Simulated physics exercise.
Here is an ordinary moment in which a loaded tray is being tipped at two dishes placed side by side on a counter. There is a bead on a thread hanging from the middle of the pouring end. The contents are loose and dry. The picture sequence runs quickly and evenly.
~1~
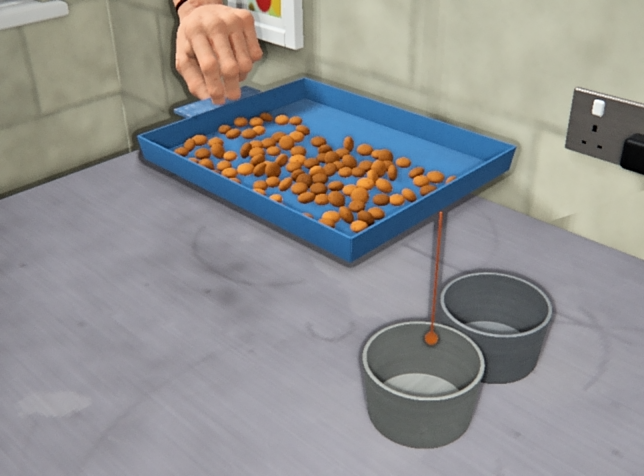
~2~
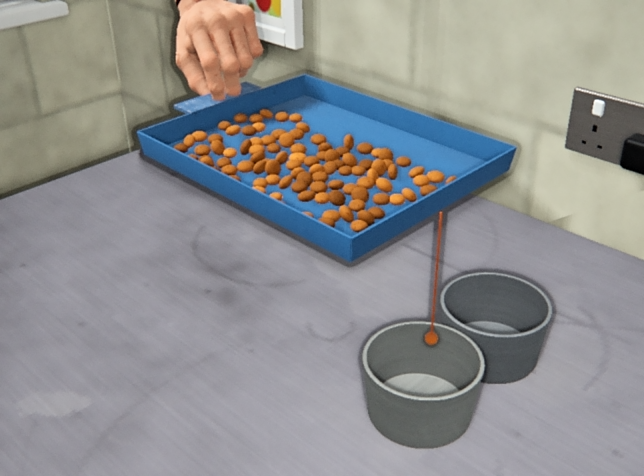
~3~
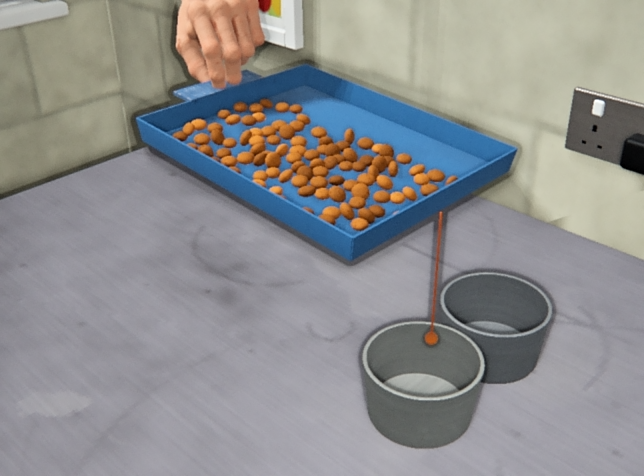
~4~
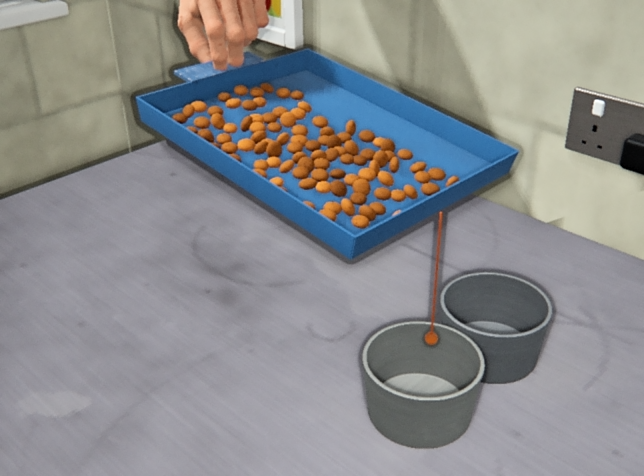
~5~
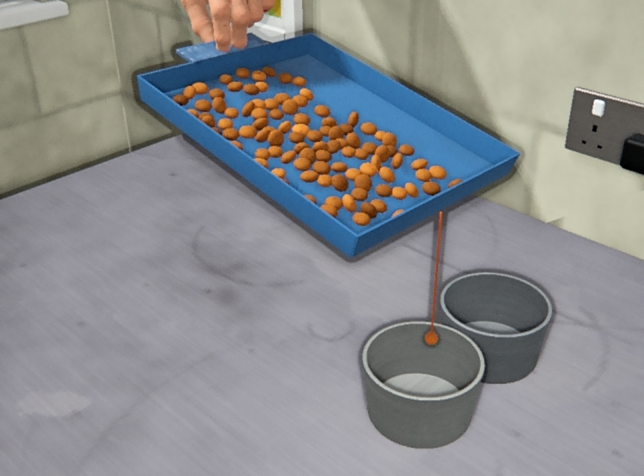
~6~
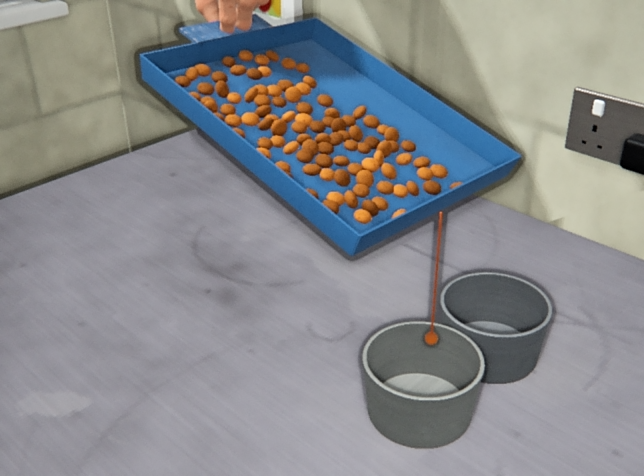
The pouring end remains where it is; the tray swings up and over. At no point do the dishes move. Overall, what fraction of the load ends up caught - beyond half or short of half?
Mostly spilled.
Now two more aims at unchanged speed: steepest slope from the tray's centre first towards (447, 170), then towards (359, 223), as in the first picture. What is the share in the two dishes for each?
Near 90 % and, after that, 0 %.
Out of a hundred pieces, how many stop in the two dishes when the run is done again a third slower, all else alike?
Near 20 in a hundred.
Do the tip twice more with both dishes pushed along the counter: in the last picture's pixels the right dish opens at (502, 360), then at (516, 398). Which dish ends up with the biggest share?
Trial one goes to the right of the two, trial two to the right of the two.
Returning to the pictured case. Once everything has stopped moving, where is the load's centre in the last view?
At about (541, 428), give or take.
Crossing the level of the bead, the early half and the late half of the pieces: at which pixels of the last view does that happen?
Roughly (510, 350) first, then roughly (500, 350).
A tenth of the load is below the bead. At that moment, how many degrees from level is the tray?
Roughly 105 degrees at that moment.
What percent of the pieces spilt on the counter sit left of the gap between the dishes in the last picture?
Estimate: About 10 per cent.
Soon after the last picture, tray tipped steeply; all on the tray.
A little later, tray tipped right over; most on the tray; a stray few in the left dish; a stray few in the right dish; a stray few outside both; a small part in the air.
Later still, tray tipped past a quarter turn; a small part in the left dish; about a quarter in the right dish; most outside both.
At rest, tray tipped past a quarter turn; a small part in the left dish; about a quarter in the right dish; most outside both.
